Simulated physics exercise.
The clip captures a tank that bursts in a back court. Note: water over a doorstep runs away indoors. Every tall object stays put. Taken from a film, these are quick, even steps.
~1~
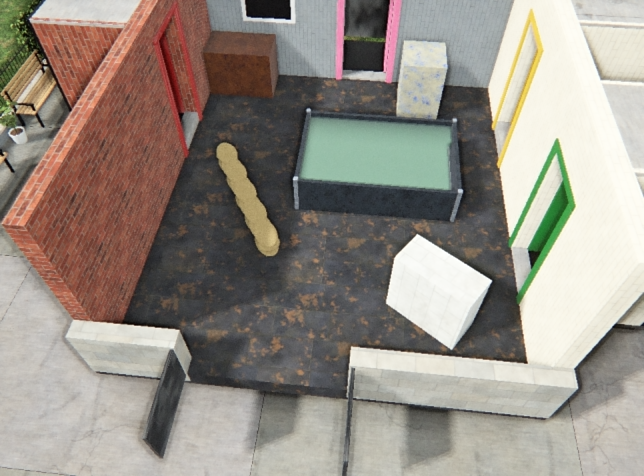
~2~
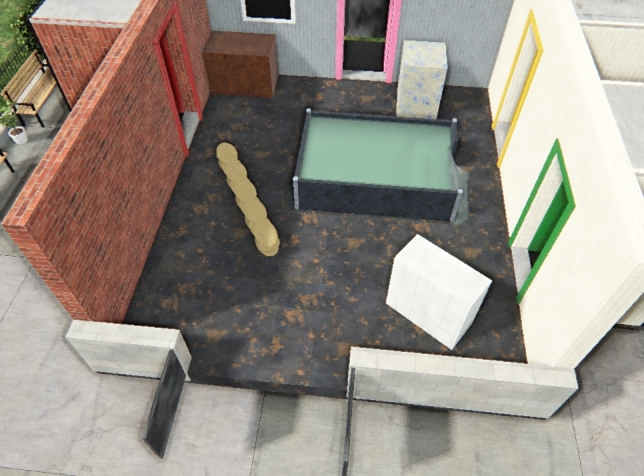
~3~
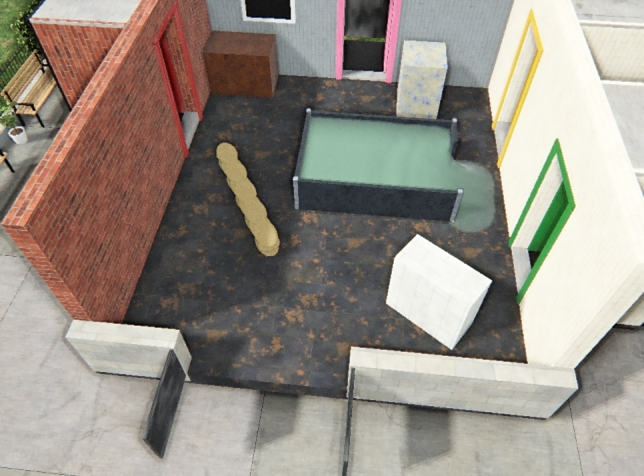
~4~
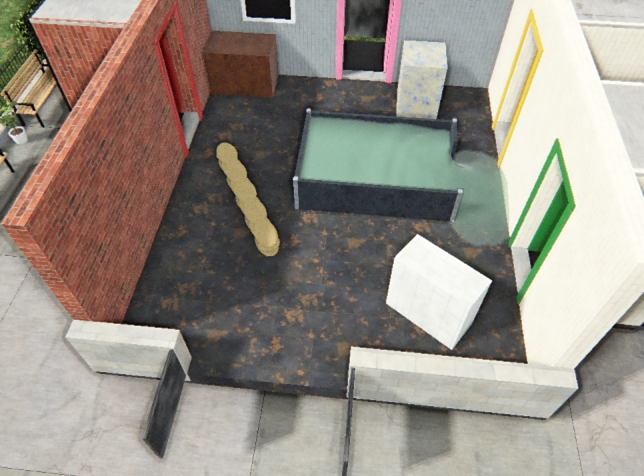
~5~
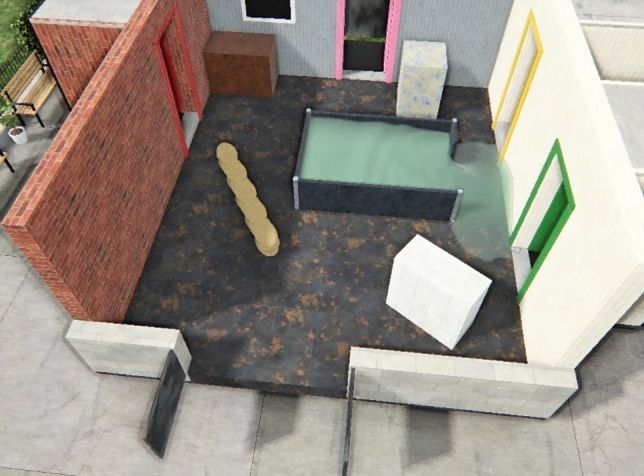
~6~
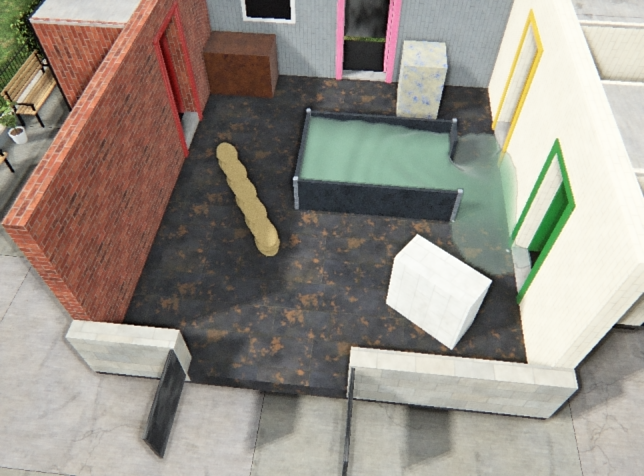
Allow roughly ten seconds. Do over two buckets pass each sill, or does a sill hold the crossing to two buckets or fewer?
The yellow door holds it to two or fewer; the pink door holds it to two or fewer; the green door passes over two; the red door holds it to two or fewer.
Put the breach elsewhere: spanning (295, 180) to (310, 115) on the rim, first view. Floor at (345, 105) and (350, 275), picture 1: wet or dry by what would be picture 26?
Taking them in turn, they come out soaked and soaked.
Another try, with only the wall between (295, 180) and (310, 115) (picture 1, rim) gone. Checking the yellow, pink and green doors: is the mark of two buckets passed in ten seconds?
In that case the yellow door undershoots, while the pink door overshoots and the green door overshoots.
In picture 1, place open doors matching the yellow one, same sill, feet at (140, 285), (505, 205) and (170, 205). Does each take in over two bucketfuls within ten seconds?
Taking the new doors in the order given: The first comes up short, the second tops it, the third comes up short.
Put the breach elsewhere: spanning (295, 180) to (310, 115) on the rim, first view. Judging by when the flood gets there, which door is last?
Last: The yellow one.
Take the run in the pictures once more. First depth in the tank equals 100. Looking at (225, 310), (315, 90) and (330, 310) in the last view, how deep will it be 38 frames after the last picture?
Going place by place: 4 %, 4 % and 4 %.
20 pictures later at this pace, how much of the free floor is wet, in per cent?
By my count, 50 percent.
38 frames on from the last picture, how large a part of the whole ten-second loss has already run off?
I'd say about 65 per cent.
A moment on, water covers 15 % of the floor; the yellow door wet at the sill, nothing in, the pink door not reached, the green door under two buckets in, the red door not reached.
Next, water covers 25 % of the floor; the yellow door wet at the sill, nothing in, the pink door not reached, the green door over two buckets in, the red door not reached.
Then, water covers 50 % of the floor; the yellow door wet at the sill, nothing in, the pink door wet at the sill, nothing in, the green door far over two buckets in, the red door not reached.
Later, water covers 85 % of the floor; the yellow door wet at the sill, nothing in, the pink door under two buckets in, the green door far over two buckets in, the red door wet at the sill, nothing in.
In the end, water covers 95 % of the floor; the yellow door wet at the sill, nothing in, the pink door under two buckets in, the green door far over two buckets in, the red door wet at the sill, nothing in.
